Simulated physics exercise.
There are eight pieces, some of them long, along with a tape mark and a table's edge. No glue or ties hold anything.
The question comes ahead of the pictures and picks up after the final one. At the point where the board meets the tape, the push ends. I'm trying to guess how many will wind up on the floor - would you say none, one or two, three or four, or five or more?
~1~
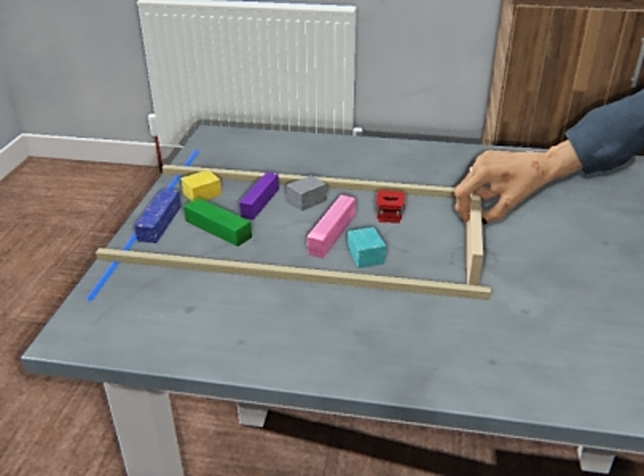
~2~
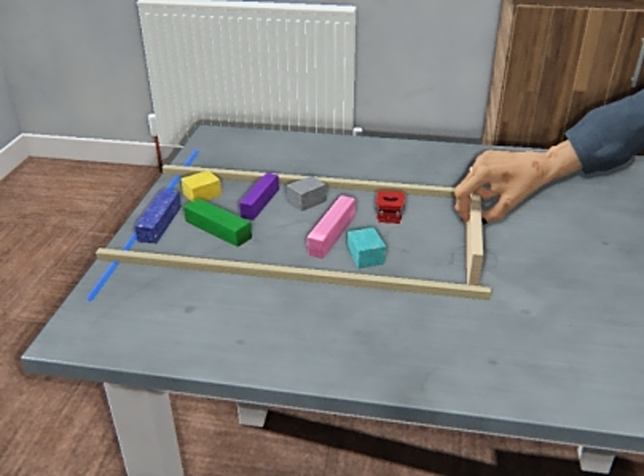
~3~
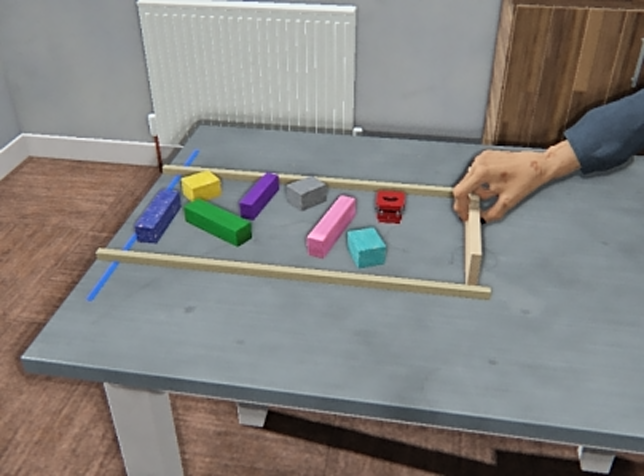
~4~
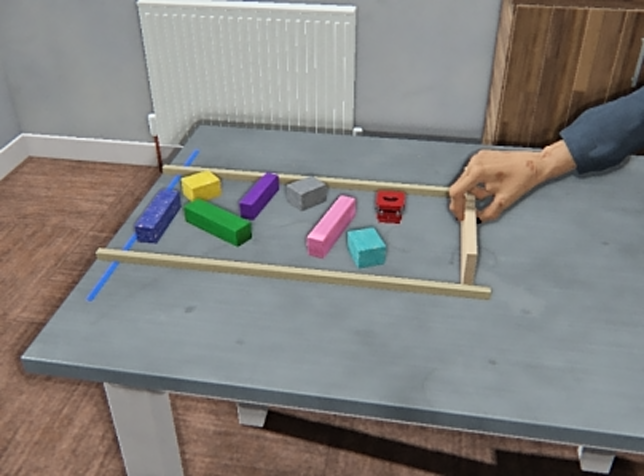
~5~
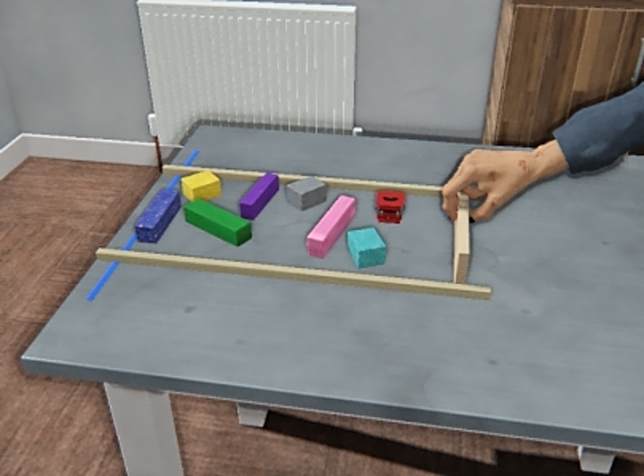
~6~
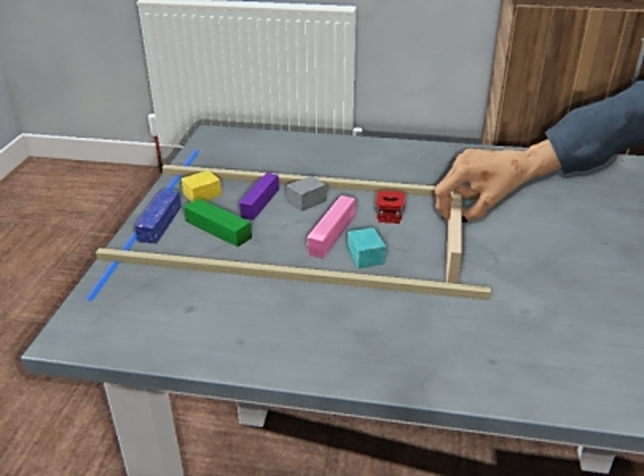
I would say five or more.
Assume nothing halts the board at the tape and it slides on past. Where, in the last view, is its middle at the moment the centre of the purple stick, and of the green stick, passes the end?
(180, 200) and then (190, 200), give or take.
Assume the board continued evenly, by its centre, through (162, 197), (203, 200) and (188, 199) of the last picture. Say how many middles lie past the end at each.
First 5, next 1, last 3.
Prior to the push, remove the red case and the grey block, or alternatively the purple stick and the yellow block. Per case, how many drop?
Result, first then second: 3, 3.
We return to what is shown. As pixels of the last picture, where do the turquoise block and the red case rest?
The turquoise block comes to rest close to (124, 223), while the red case rests close to (150, 189).
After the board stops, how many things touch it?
3 in contact.
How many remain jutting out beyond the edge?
It's 3.
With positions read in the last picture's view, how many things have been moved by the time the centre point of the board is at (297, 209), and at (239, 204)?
The first number is 6, the next one 8.
A little later, none off yet; blue bar at rest near (159, 216); yellow block at rest near (202, 187); green stick at rest near (217, 222).
When it is over, the number that fall off is five or more; down, pink stick, purple stick, green stick, yellow block and blue bar.
